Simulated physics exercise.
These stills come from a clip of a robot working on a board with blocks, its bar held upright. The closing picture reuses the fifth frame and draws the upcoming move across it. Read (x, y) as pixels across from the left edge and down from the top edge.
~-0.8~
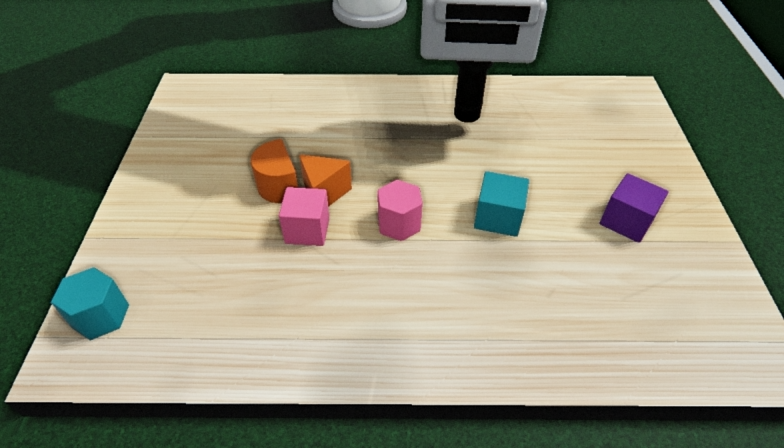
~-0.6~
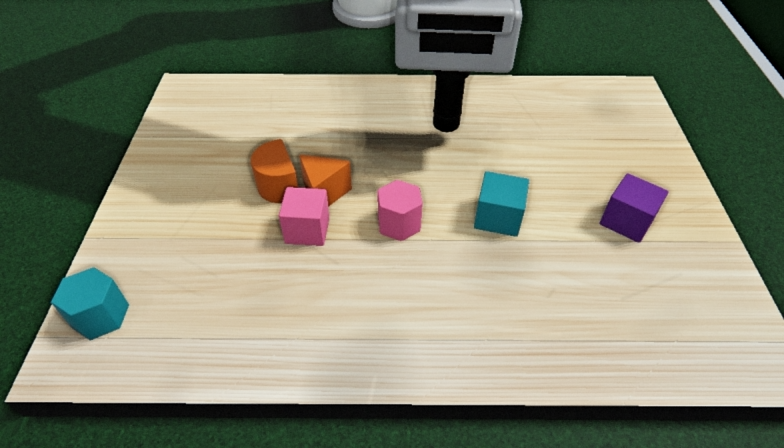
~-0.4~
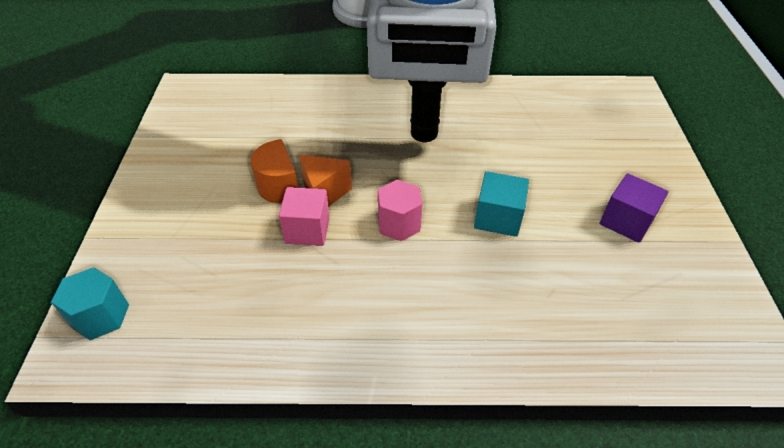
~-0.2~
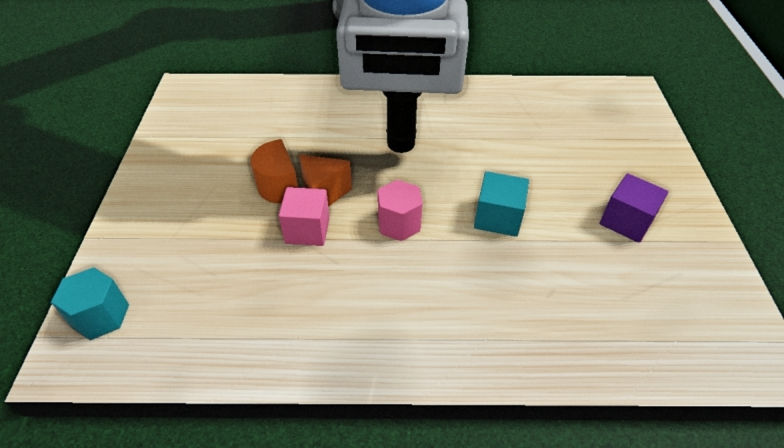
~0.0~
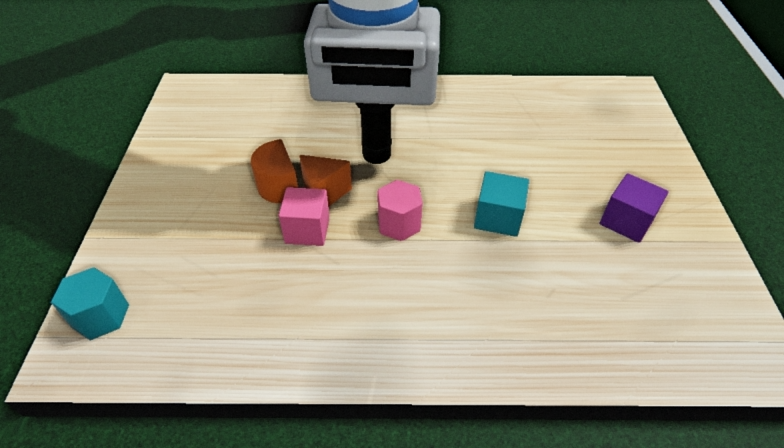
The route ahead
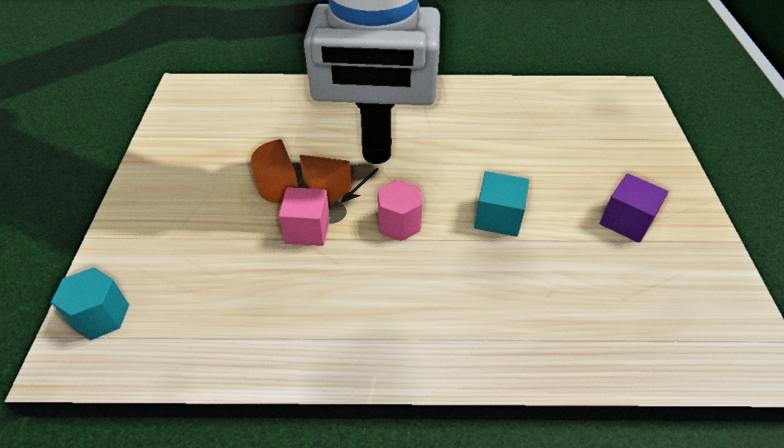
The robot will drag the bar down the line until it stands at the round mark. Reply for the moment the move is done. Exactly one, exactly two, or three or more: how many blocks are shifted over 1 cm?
Displaced: Two.
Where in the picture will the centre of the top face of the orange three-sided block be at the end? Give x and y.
It should be at (296, 184) by then.
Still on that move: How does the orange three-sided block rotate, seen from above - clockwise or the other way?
Bird's-eye view: Clockwise.
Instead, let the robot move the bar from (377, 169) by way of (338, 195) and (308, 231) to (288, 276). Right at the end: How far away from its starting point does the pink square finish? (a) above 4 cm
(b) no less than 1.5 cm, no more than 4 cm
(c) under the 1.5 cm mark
(a)
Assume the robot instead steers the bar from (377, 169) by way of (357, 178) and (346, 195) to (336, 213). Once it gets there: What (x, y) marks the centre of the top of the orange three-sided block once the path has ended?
The middle of its upper face will lie at (300, 182).
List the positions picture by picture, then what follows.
In the first picture, bar's lower end at (467, 116); orange D-shaped block at (272, 158); pink square at (303, 202); orange three-sided block at (321, 167).
In the second picture, bar at (446, 125); blocks still.
In the third picture, bar at (424, 135); blocks still.
In the fourth picture, bar at (401, 145); blocks still.
In the fifth picture, bar at (377, 156); orange D-shaped block at (272, 158); pink square at (303, 202); orange three-sided block at (321, 167).
Drawn move, from (377, 169) to (331, 212).
On the path given first. Halfway along, bar at (354, 177); orange three-sided block at (312, 170), turned 20° clockwise.
At the end, bar at (330, 199); orange D-shaped block still; pink square at (294, 213), turned 15° clockwise; orange three-sided block at (296, 184), turned 70° clockwise.
